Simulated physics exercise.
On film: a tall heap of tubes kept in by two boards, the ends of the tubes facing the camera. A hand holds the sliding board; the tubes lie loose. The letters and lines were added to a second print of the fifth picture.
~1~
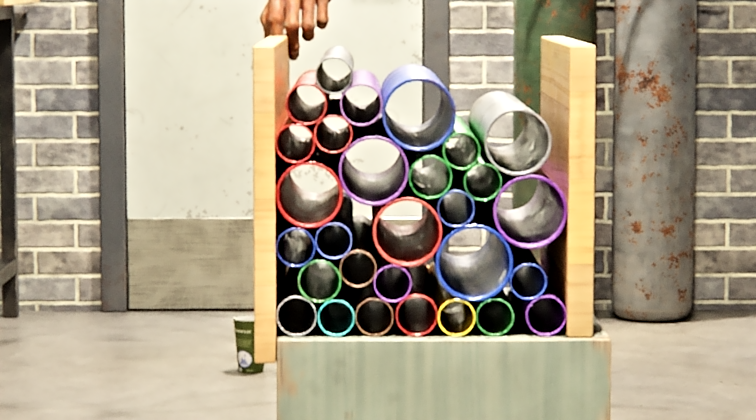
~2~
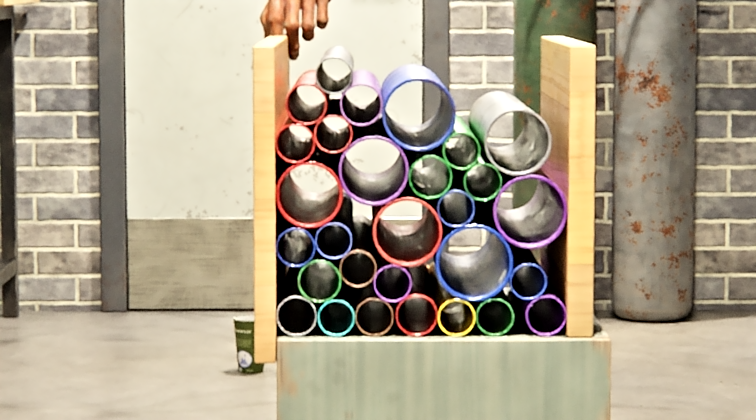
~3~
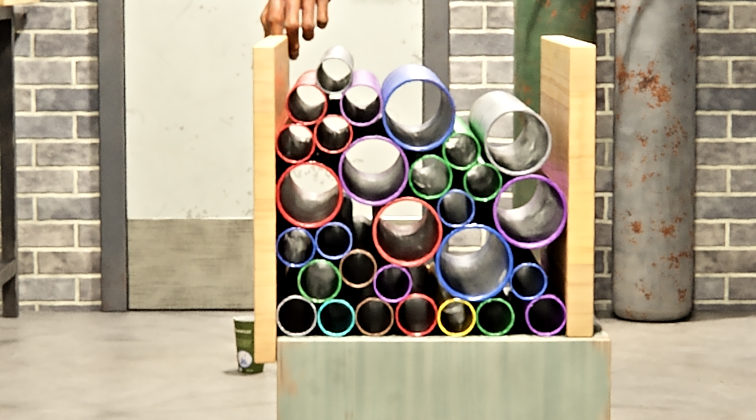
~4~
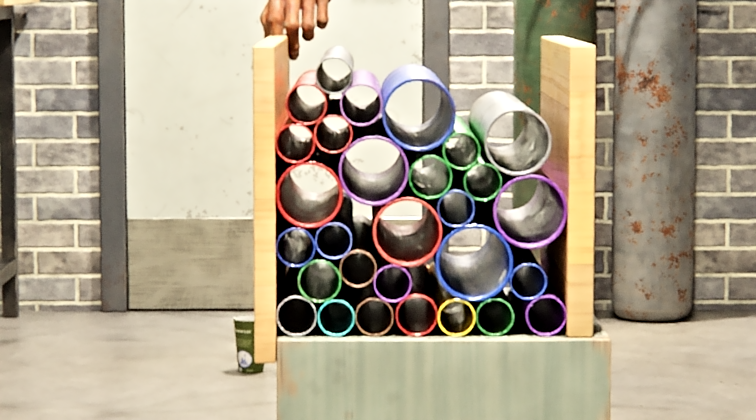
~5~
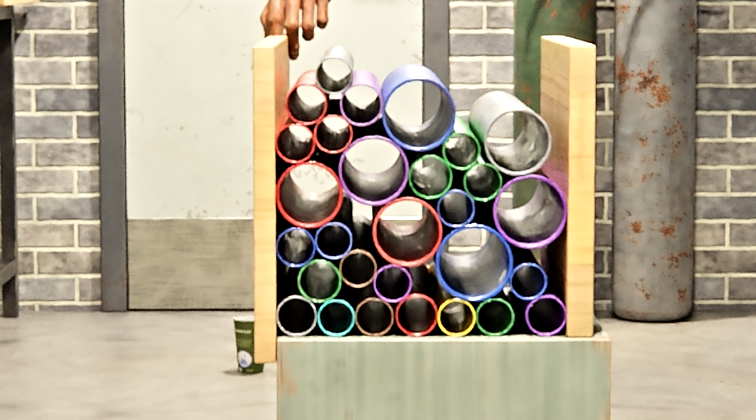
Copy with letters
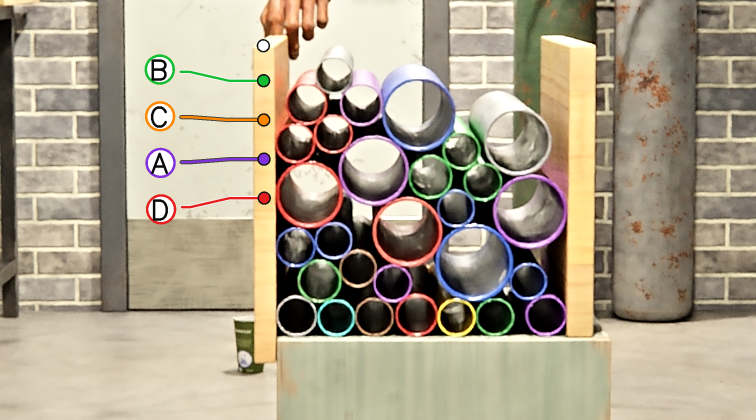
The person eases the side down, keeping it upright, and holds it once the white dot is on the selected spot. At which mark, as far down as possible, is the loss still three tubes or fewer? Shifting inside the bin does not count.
D is the limit.
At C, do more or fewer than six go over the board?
Fewer than six.
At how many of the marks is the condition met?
Four of them.
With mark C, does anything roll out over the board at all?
No.
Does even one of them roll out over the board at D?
Yes.
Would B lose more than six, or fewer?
It loses fewer than six.
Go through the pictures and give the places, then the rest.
Side board (274, 185); a grey tube (296, 316); a green tube (495, 317), in the first frame.
A green tube (495, 317); a blue tube (474, 263), in the second frame.
A red tube (309, 195); a red tube (296, 143), in the third frame.
A red tube (307, 104); side board (274, 185), in the fourth frame.
A grey tube (296, 316); a green tube (495, 317); a blue tube (474, 263), in the fifth frame.
On the copy, A at (264, 159); B at (264, 81); C at (264, 120); D at (264, 198); the white dot at (263, 46).
On D. First, top of the board (275, 116).
Then, top of the board (276, 194).
Finally, top of the board (276, 197), three out over the board.
By contrast, A none out over the board; B none out over the board; C none out over the board.
